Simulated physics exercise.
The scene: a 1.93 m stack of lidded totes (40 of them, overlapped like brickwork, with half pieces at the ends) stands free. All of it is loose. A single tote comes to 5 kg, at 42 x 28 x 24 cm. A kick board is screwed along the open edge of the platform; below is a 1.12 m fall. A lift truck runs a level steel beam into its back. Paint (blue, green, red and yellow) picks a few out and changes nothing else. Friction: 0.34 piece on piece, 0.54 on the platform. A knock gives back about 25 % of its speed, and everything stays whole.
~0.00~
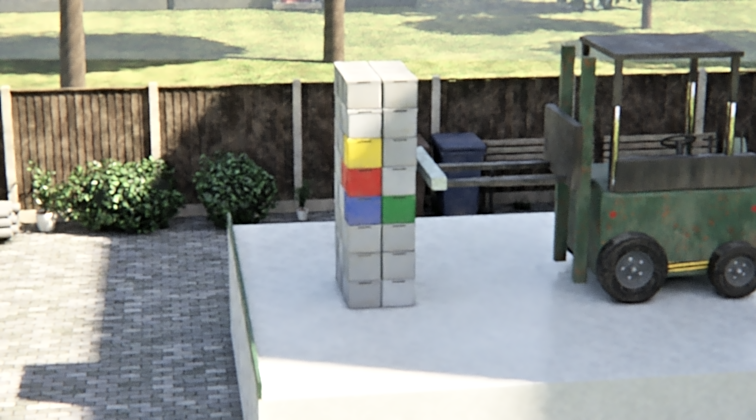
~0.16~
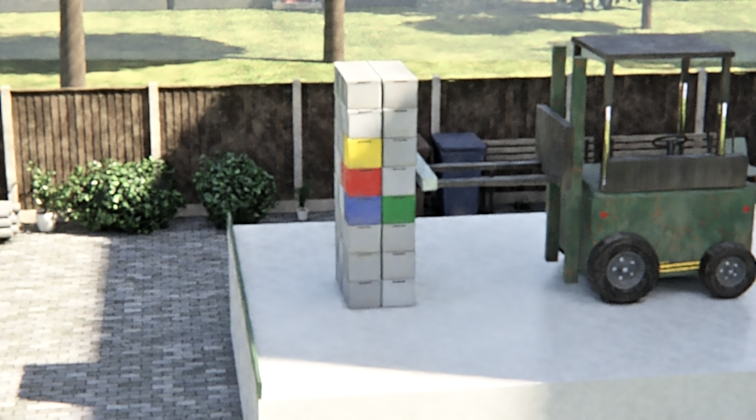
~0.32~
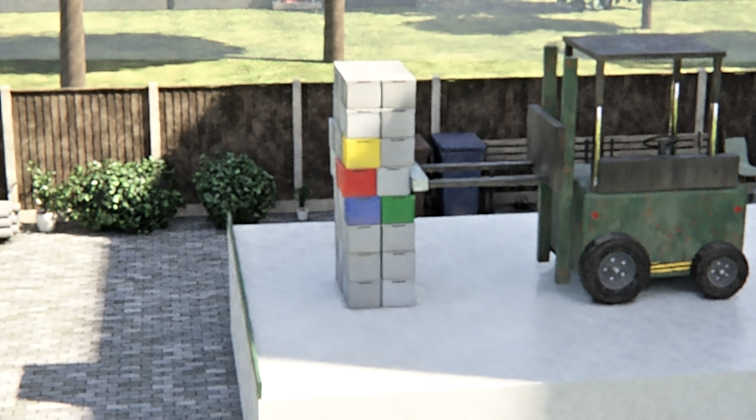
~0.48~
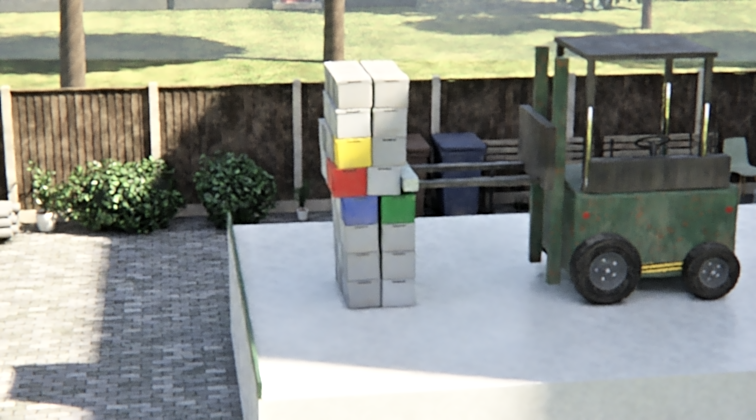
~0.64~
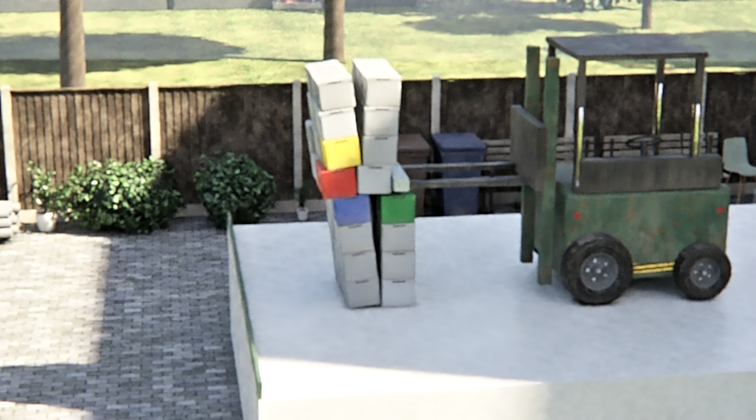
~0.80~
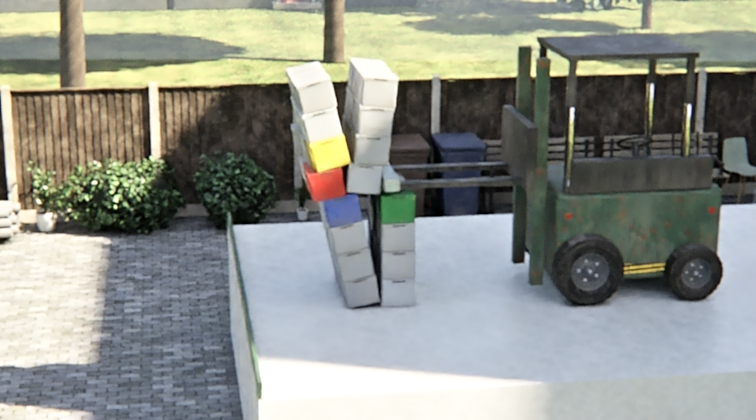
A green forklift rolled left and pushed a beam into a tall stack of mostly grey boxes, shoving the red one leftward before the stack split into two columns, the left one leaning further out.
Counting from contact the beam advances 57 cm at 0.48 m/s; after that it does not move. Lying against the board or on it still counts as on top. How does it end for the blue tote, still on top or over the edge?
It falls off.
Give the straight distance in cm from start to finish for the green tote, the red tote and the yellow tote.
Moved: Green 0, red 310, yellow 350.
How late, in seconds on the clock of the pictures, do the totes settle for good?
At about 3.5 s.
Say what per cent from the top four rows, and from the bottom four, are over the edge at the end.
Top 60, bottom 20 per cent.
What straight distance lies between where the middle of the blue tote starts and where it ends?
Roughly 275 cm away.
By 1.12 s, none of the 40 totes over the edge, 29 disturbed; blue tote tilted 27°; yellow tote tilted 27°, 8 cm lower.
By 1.50 s, none of the 40 totes over the edge, 29 disturbed; blue tote tilted 66°, 50 cm lower; red tote tilted 65°, 69 cm lower.
By 2.18 s, 13 of the 40 totes over the edge; blue tote upside down; red tote upside down.
When it is over (3.7 s), 14 of the 40 totes over the edge; blue tote upside down; red tote upside down; yellow tote on its side.
